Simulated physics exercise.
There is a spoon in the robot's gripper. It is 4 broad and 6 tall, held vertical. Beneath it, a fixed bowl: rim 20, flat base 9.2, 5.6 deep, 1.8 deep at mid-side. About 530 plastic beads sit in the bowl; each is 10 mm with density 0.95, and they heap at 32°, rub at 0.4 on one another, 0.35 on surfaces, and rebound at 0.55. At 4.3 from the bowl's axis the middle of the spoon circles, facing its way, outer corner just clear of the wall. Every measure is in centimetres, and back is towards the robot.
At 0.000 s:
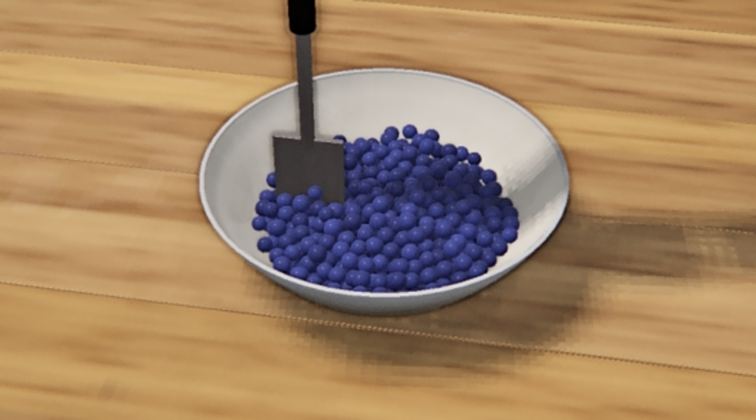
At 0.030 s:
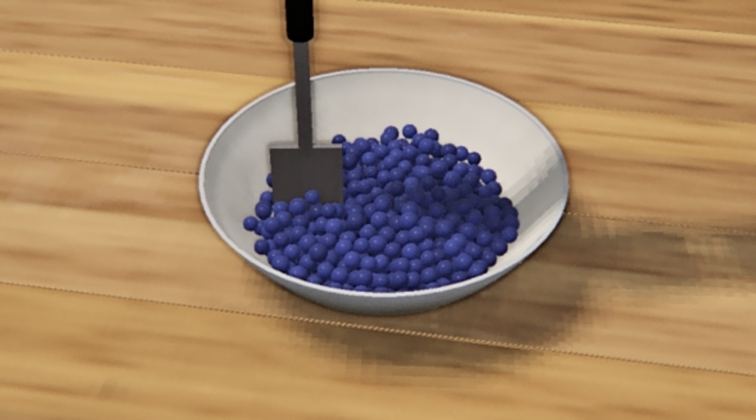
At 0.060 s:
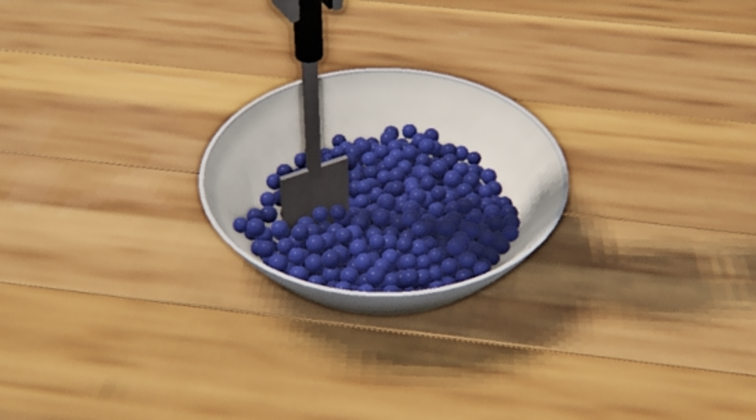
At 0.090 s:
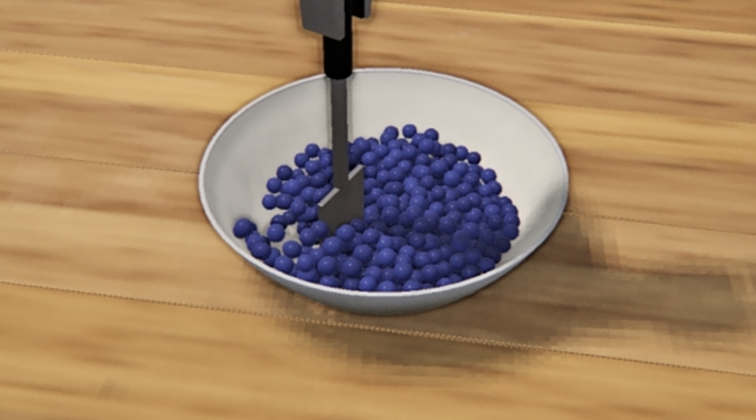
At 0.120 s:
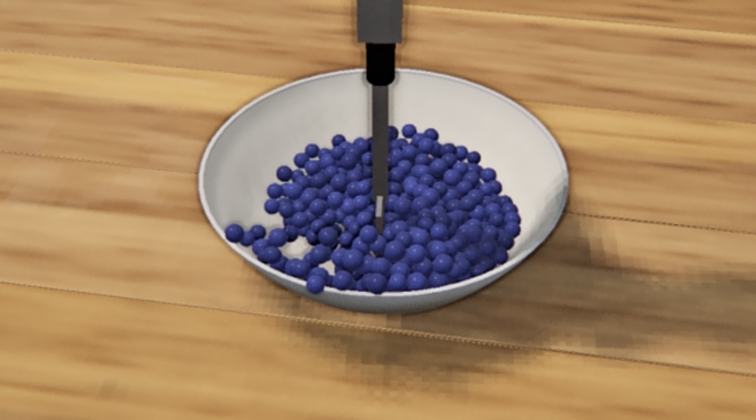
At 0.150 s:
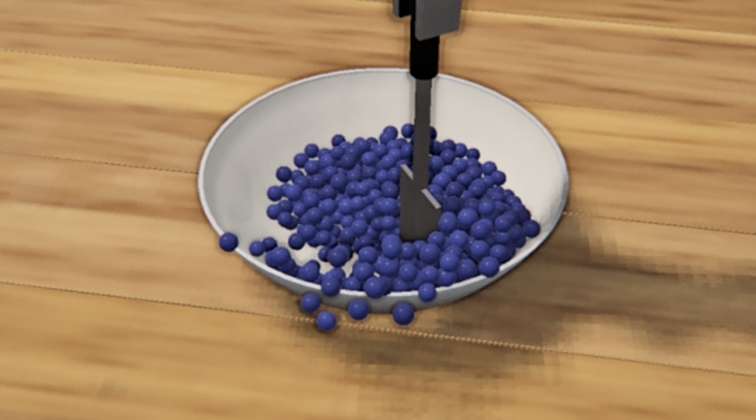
A robot gripper swept a dark, flat spatula-like tool along the near side of a white bowl of blue beads, turning it rightward, and a few beads spilled over the front rim.
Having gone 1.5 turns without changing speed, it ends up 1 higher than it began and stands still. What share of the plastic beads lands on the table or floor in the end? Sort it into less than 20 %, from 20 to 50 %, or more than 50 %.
It goes in from 20 to 50 %.
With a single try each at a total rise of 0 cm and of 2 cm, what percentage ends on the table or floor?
40 % and 30 %.
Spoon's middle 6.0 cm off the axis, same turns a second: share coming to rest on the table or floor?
That would make it around 10 percent.
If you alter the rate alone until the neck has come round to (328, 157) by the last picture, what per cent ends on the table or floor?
About 0 %.
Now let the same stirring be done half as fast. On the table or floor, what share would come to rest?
Roughly 5 per cent.
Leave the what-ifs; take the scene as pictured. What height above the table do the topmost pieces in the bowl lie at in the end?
The peak stands near 5.0 centimetres up.
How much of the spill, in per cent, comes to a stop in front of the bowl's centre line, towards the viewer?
40 %, approximately.
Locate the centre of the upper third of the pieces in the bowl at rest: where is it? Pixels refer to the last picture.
Looks like roughly (397, 226) to me.
After 0.31 s, 284° round, highest piece 10 above the table; 425 in the bowl, 49 on the table or floor, 60 in flight or on the tool.
After 0.47 s, 82° round, highest piece 9 above the table; 374 in the bowl, 142 on the table or floor, 18 in flight or on the tool.
After 0.76 s, 180° round, highest piece 5 above the table; 358 in the bowl, 176 on the table or floor.
After 1.46 s, 180° round, highest piece 5 above the table; 358 in the bowl, 176 on the table or floor.
At rest, 358 in the bowl, 176 on the table or floor. That is 33 % on the table or floor.
